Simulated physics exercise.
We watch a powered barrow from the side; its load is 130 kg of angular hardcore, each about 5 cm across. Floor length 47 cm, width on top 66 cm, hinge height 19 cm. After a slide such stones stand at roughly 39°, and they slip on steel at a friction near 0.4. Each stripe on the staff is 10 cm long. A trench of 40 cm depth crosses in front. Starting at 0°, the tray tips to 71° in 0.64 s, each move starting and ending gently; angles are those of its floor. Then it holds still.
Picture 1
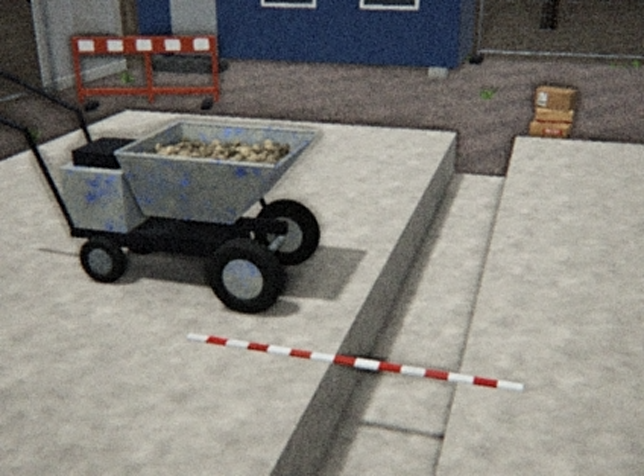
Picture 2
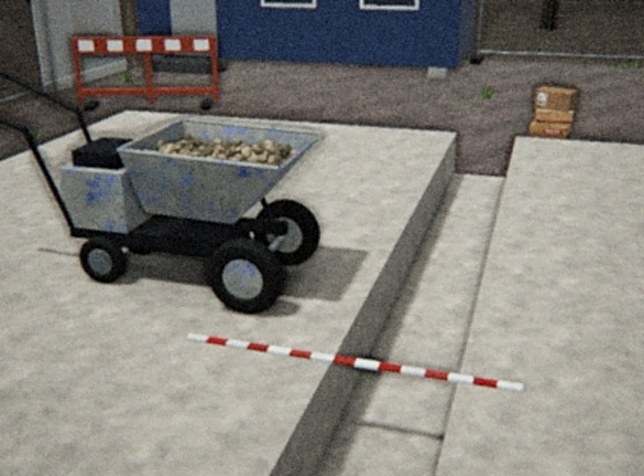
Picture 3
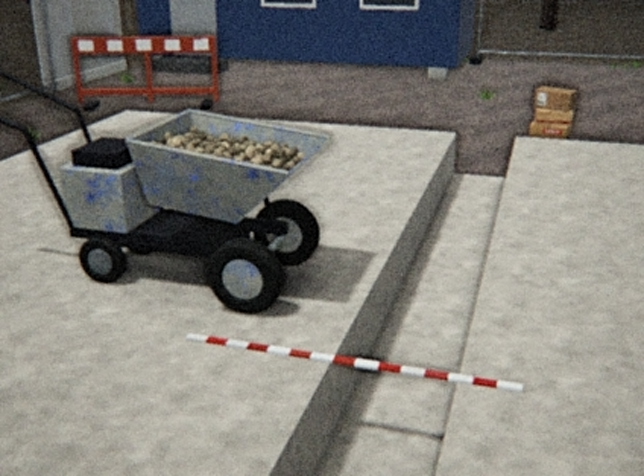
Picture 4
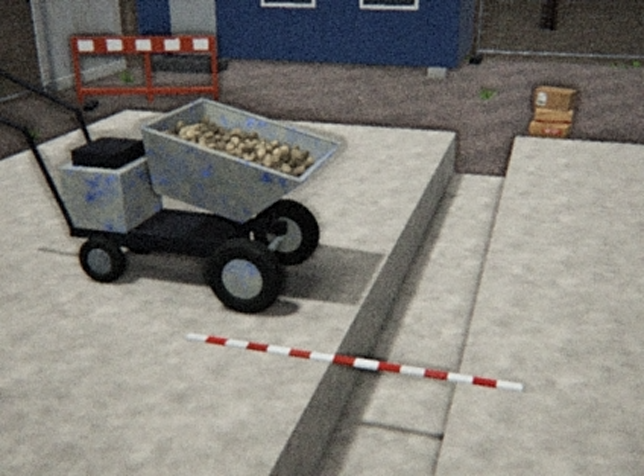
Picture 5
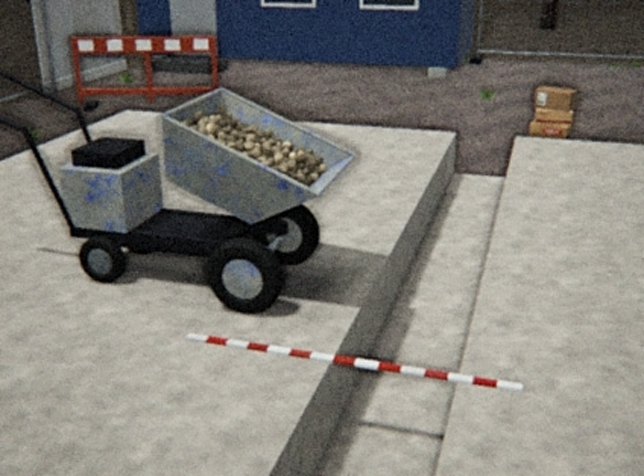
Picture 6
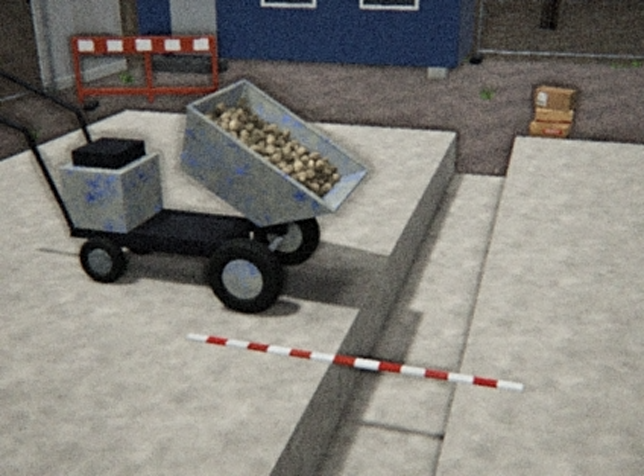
A grey metal tray loaded with stones tilts steadily down to the right on a stationary barrow.
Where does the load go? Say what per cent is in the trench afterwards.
Close to 98 in a hundred.
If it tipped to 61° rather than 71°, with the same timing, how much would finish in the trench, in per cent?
Then about 55 per cent.
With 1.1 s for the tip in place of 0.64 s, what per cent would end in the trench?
In that case some 95 per cent.
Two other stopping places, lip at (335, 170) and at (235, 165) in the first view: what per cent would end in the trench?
About 50 and 90 per cent.
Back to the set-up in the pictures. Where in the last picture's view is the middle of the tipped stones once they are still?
Their middle is at about (429, 364).
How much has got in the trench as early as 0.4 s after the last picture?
Some 30 per cent.
Then, 0.2 s after the last picture the floor is at 60°, 100 % in the tray; the foremost stones are at (362, 235).
Then, 0.4 s after the last picture the floor is at 71°, 71 % in the tray, 29 % in the trench; the foremost stones are at (450, 367).
Then, 0.8 s after the last picture the floor is at 71°, 23 % in the tray, 75 % in the trench, 2 % past the trench; the foremost stones are at (548, 320).
Then, 2.7 s after the last picture the floor is at 71°, 0 % in the tray, 98 % in the trench, 2 % past the trench; the foremost stones are at (590, 328).
